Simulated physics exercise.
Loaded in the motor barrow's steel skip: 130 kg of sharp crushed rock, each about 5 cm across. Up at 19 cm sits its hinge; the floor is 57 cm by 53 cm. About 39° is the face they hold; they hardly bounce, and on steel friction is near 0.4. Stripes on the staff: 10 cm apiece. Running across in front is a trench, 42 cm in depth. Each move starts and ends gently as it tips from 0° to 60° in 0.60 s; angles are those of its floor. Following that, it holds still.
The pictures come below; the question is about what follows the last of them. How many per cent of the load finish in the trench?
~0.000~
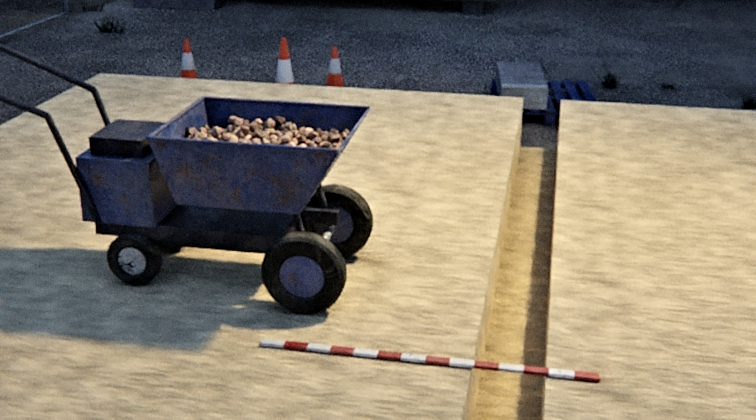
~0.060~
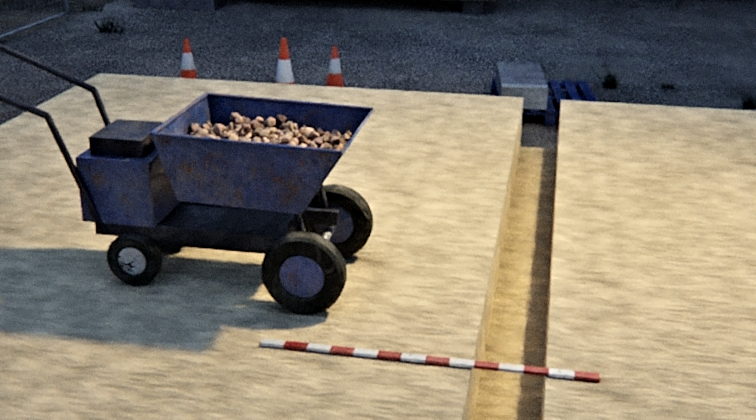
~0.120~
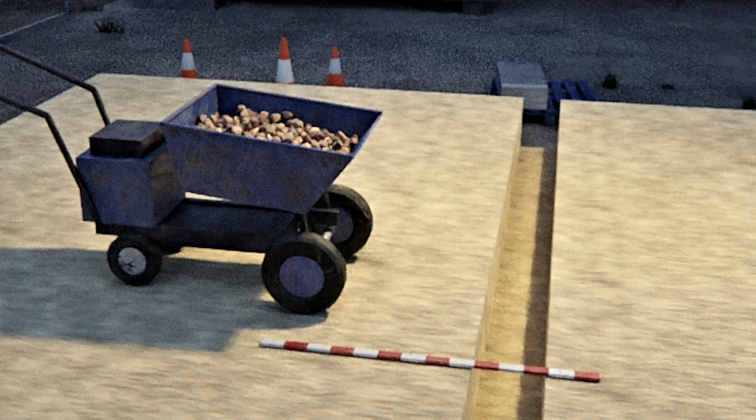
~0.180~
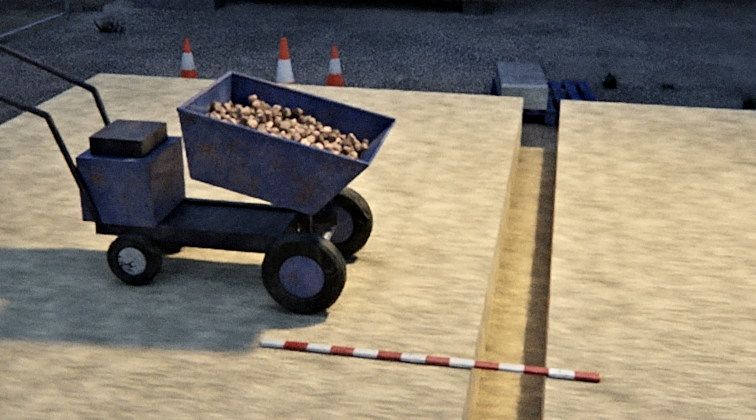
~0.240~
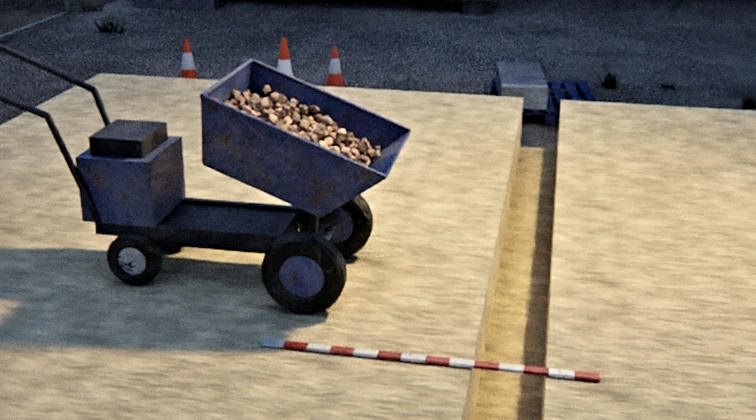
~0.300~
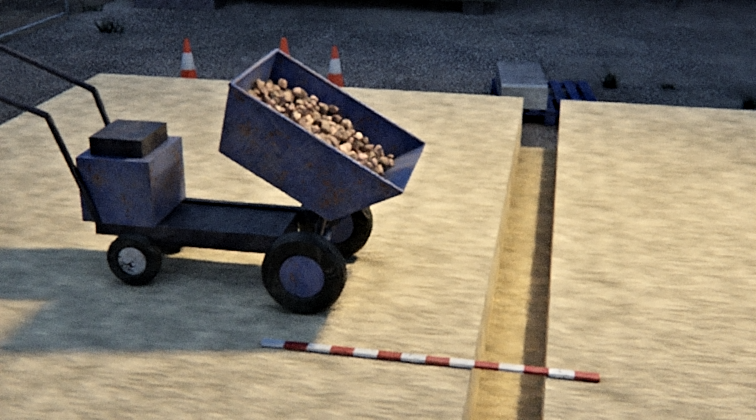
About 31 per cent.
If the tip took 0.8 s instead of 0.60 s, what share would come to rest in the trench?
I'd put it at roughly 25 per cent.
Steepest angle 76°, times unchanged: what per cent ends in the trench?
About 70 per cent would end up in the trench.
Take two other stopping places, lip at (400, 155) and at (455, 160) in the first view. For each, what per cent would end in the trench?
First place: Near 15%; second place: Near 0%.
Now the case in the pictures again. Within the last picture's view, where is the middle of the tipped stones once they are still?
Their centre sits close to (517, 368).
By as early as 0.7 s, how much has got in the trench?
Close to 0 per cent has got there by then.
After 0.4 s the floor is at 51°; 100 % in the skip; the foremost stones are at (410, 210).
After 0.7 s the floor is at 60°; 94 % in the skip, 5 % short of the trench, 1 % in the trench; the foremost stones are at (489, 261).
After 1.0 s the floor is at 60°; 64 % in the skip, 9 % short of the trench, 25 % in the trench, 3 % past the trench; the foremost stones are at (613, 329).
After 3.0 s the floor is at 60°; 59 % in the skip, 7 % short of the trench, 31 % in the trench, 3 % past the trench; the foremost stones are at (686, 334).
